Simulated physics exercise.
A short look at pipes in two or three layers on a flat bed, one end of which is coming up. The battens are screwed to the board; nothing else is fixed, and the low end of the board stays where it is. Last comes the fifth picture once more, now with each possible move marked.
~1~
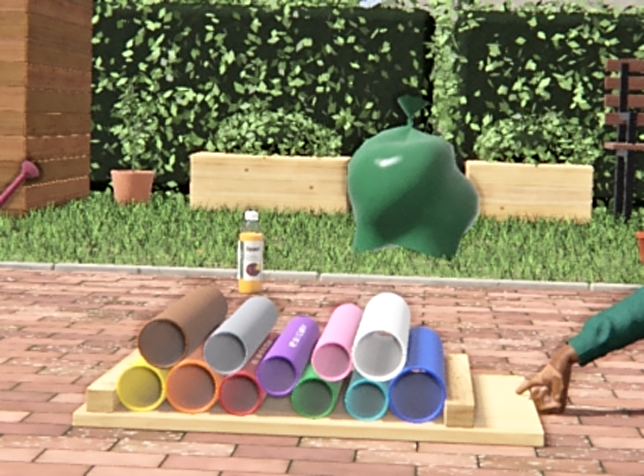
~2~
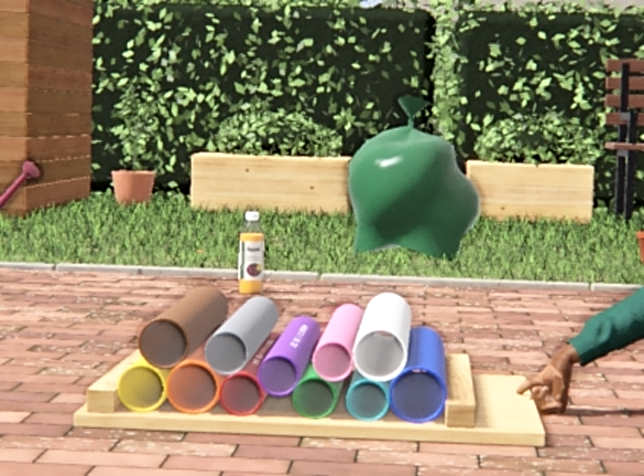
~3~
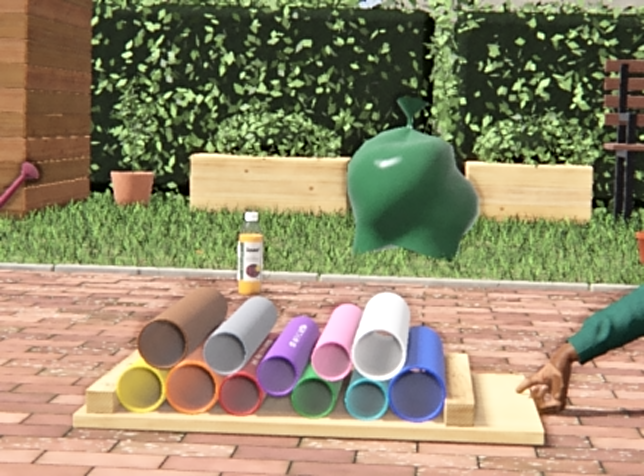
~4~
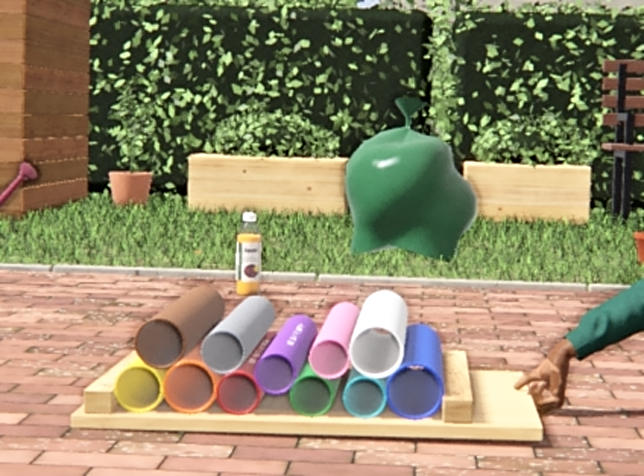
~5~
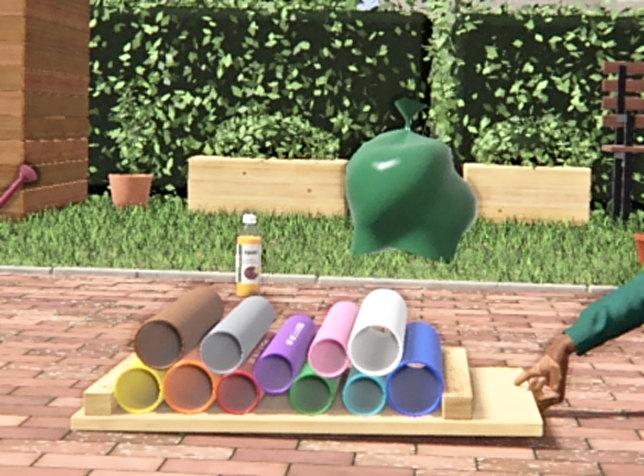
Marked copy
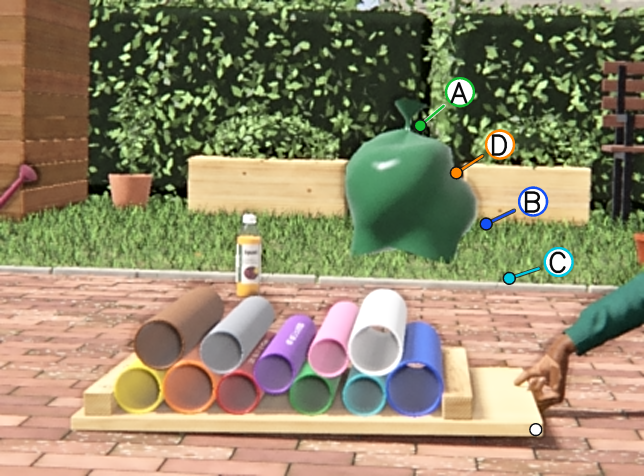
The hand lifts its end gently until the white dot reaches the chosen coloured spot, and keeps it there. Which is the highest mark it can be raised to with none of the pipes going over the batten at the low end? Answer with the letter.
Lift it to C and no more.
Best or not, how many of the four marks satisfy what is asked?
The number is one.
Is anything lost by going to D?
Yes, at D.
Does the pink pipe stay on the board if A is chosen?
The pink pipe: No.
On the marked copy, A at (420, 126); B at (486, 224); C at (509, 278); D at (456, 173); the white dot at (536, 430).
With C. Early on, board at 14°.
Further on, board at 20°.
At the end, board at 20°, none over the low batten.
As for the rest, A five over the low batten; B one over the low batten (brown); D five over the low batten.
